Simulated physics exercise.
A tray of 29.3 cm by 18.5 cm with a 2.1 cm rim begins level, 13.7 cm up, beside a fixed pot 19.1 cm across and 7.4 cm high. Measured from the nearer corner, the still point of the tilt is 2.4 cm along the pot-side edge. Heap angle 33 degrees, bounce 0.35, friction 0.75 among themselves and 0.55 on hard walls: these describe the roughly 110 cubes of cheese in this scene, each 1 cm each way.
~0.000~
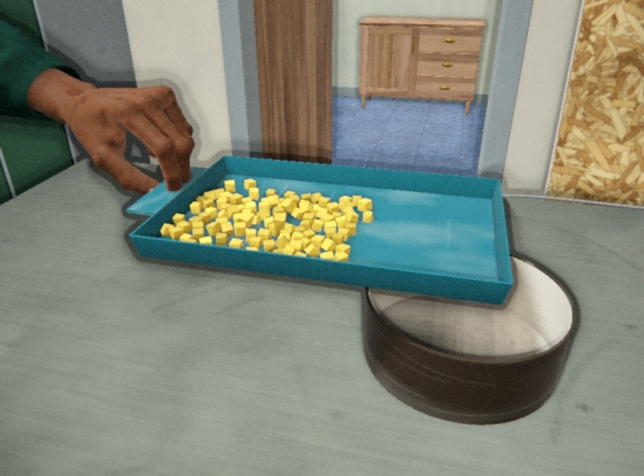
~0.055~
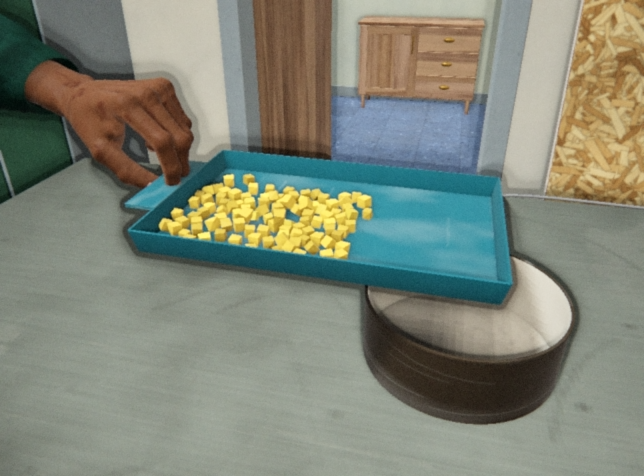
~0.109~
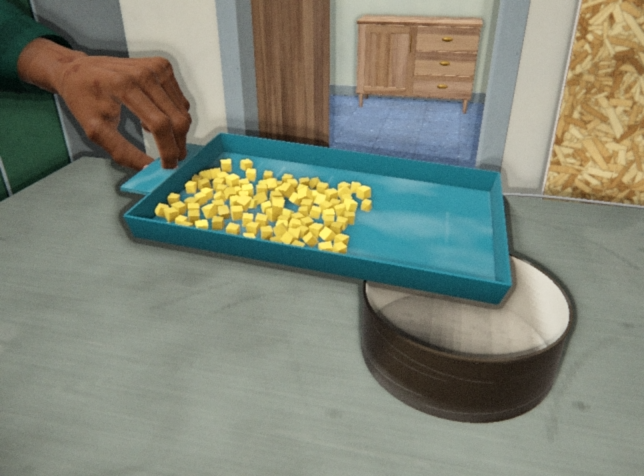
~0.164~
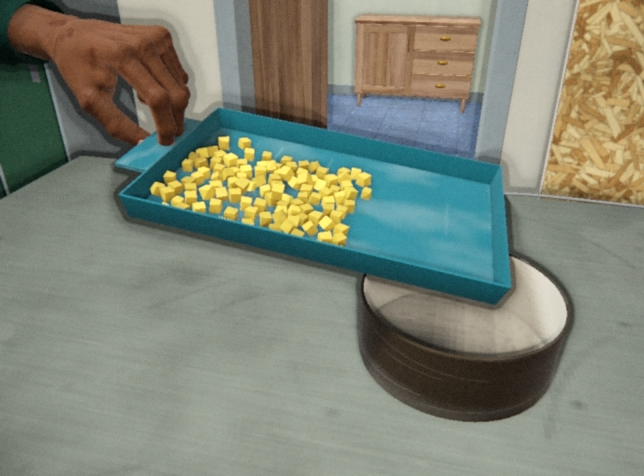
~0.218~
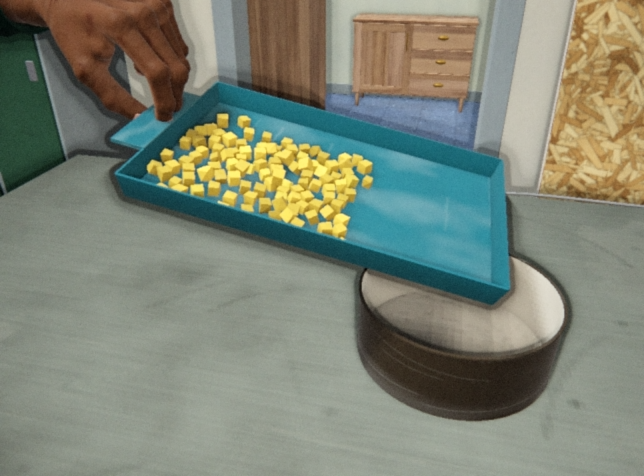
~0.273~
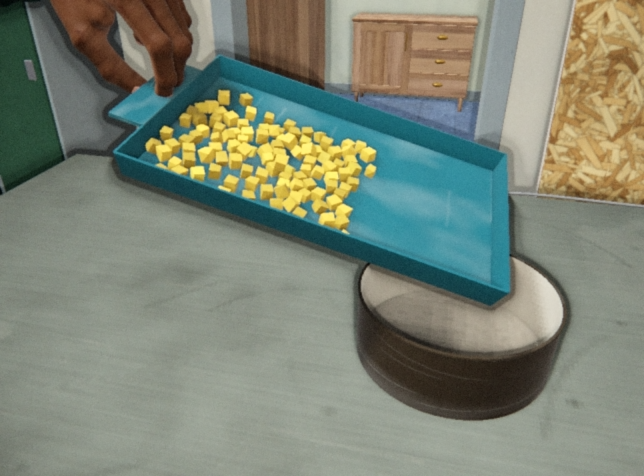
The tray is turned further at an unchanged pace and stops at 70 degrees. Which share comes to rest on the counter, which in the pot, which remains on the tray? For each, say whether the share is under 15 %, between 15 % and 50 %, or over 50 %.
Counter: Over 50 %; pot: Under 15 %; left on the tray: Between 15 % and 50 %.
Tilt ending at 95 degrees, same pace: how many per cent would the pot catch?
That would be around 0 percent.
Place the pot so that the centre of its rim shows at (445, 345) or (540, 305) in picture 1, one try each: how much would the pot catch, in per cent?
First try about 25 per cent, second try about 5 per cent.
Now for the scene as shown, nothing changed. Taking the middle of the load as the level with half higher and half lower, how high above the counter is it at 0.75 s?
Roughly 20 cm above the counter.
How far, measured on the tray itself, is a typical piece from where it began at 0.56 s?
3 cm.
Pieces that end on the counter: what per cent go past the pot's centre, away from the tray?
100 %.
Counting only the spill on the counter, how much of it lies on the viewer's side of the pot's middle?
About 100 percent of the spill.
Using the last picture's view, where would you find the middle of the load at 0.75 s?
Close to pixel (445, 214).
Then, at 0.56 s, tilt 44 degrees; the tray holds 100 %, the pot 0 %.
After 0.75 s, tilt 61 degrees; the tray holds 100 %, the pot 0 %.
Then, at 1.06 s, tilt 70 degrees; the tray holds 45 %, the pot 0 %.
In the end, at 2.2 s, counter 70 %, pot 0 %, tray 30 %.
